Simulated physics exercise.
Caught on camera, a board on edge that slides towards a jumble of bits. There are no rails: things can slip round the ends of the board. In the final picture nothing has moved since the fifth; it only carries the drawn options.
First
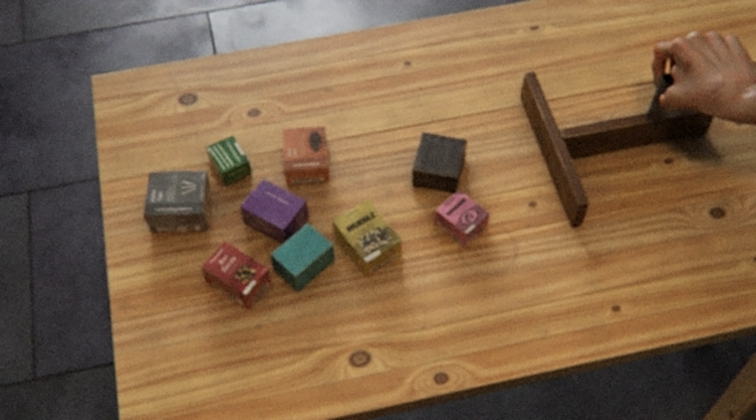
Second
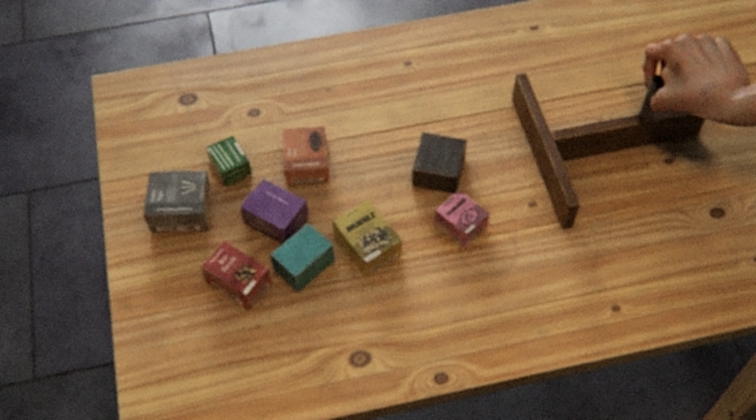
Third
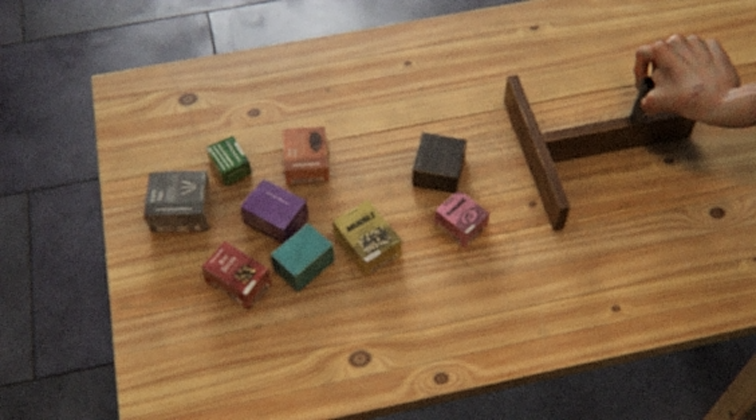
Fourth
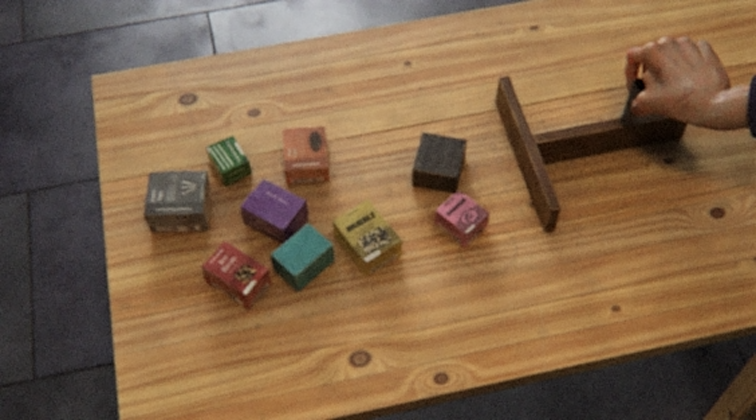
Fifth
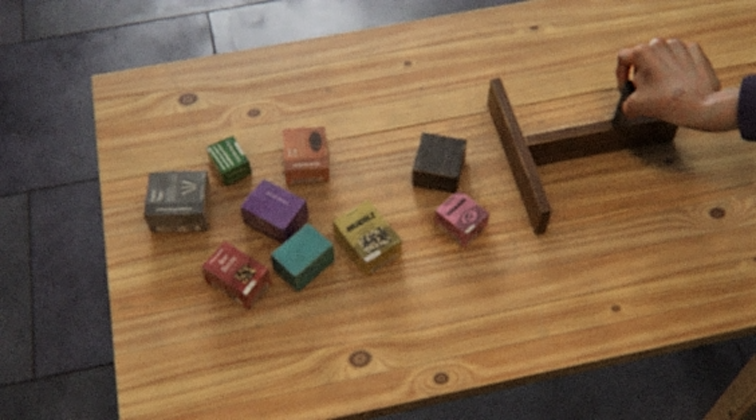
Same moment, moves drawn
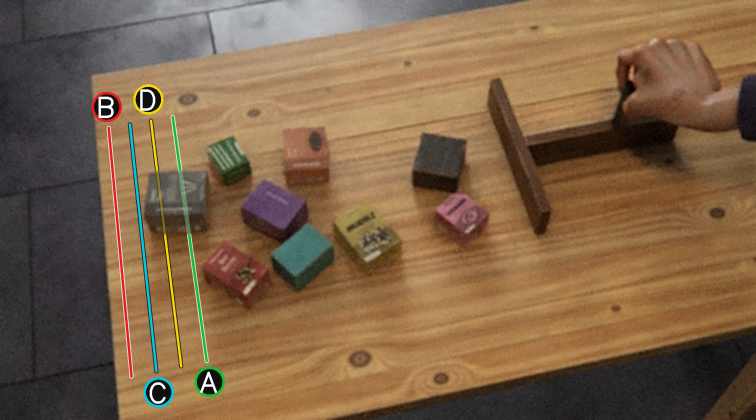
A hand slid a dark wooden T-shaped piece slowly left across a wooden table, moving it a short way towards a scatter of small coloured boxes, none of which moved.
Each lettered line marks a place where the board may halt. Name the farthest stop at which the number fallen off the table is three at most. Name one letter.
No farther than A.
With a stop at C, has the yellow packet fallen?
By then, yes.
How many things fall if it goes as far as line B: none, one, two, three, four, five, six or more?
In all, six or more.
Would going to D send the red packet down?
Yes.
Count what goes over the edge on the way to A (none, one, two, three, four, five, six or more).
Three.
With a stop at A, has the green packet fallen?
No.
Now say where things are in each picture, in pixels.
In the first picture, purple box (275, 213); turquoise block (303, 258); board (556, 134).
In the second picture, board (547, 136); black block (440, 163).
In the third picture, board (538, 138); pink box (462, 219).
In the fourth picture, board (529, 140); orange packet (306, 155).
In the fifth picture, board (520, 141); purple box (275, 213); turquoise block (303, 258); red packet (237, 275).
On the marked copy, A at (188, 229); B at (119, 242); C at (142, 238); D at (165, 233).
Following A. Soon after the start, board (404, 163); yellow packet (354, 242); pink box (393, 229).
Later, board (284, 186); red packet (139, 298); grey box (159, 204).
In the end, board (187, 204); turquoise block over the edge; red packet over the edge; three fallen.
As for the rest, B drops nine; C drops six; D drops five.
